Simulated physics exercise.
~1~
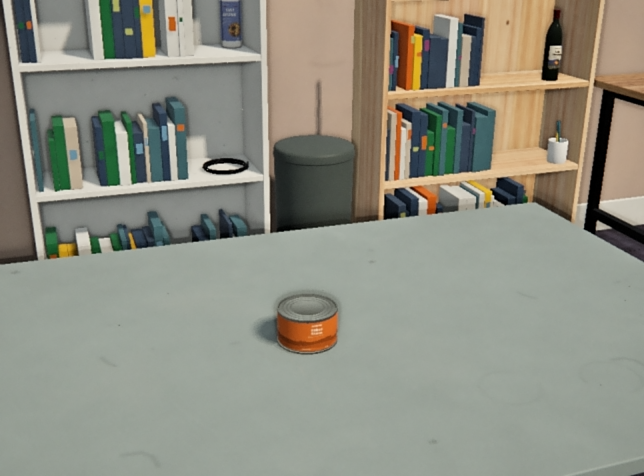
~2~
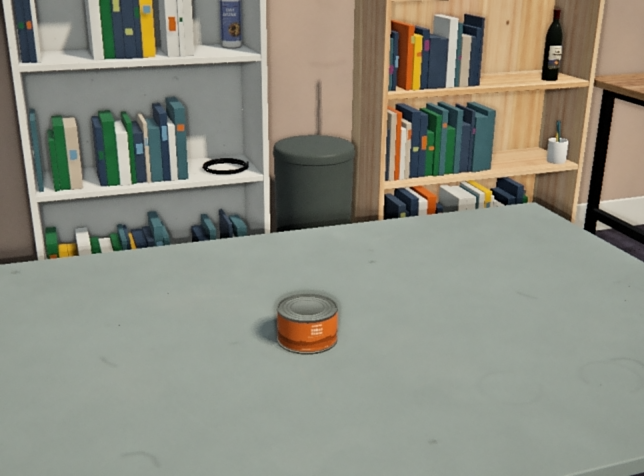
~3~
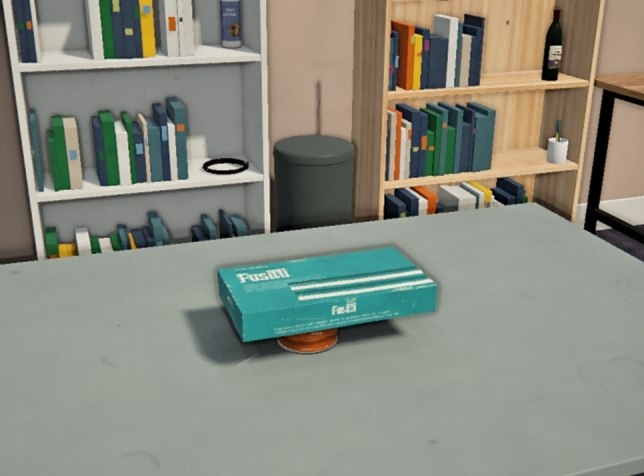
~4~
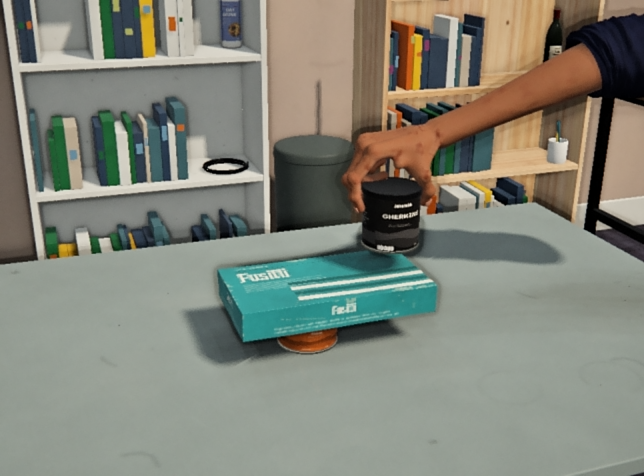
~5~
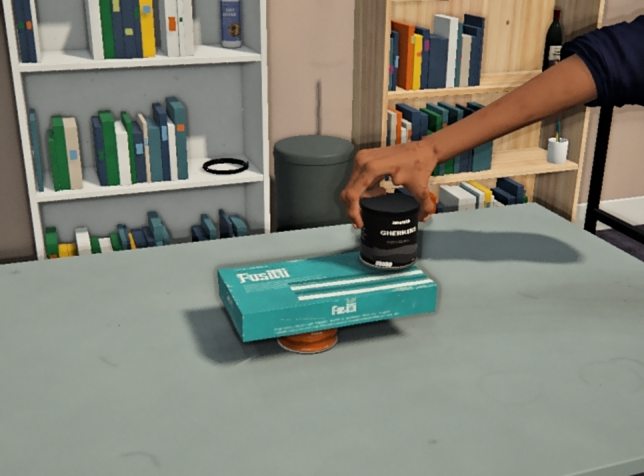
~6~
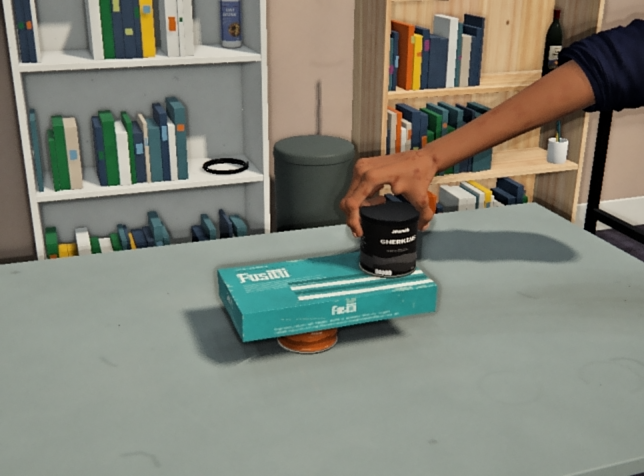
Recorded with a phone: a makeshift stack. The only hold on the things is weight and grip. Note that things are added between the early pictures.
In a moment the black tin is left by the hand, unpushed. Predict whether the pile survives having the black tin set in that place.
Prediction: The pile does not survive and comes down.
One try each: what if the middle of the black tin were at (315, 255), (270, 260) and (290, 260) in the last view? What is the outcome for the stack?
Stands firm, stands firm, stands firm.
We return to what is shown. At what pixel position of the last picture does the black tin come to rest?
I'd point to roughly (479, 284).
Then, 0.30 s on from there, black tin now fallen; turquoise packet turned 28° from how it was put.
Then, 0.50 s on from there, turquoise packet turned 16° from how it was put.
In the end, fallen, black tin; the other 2 unmoved. At the end, from the last picture's camera, black tin near (479, 284). The stack loses its balance.
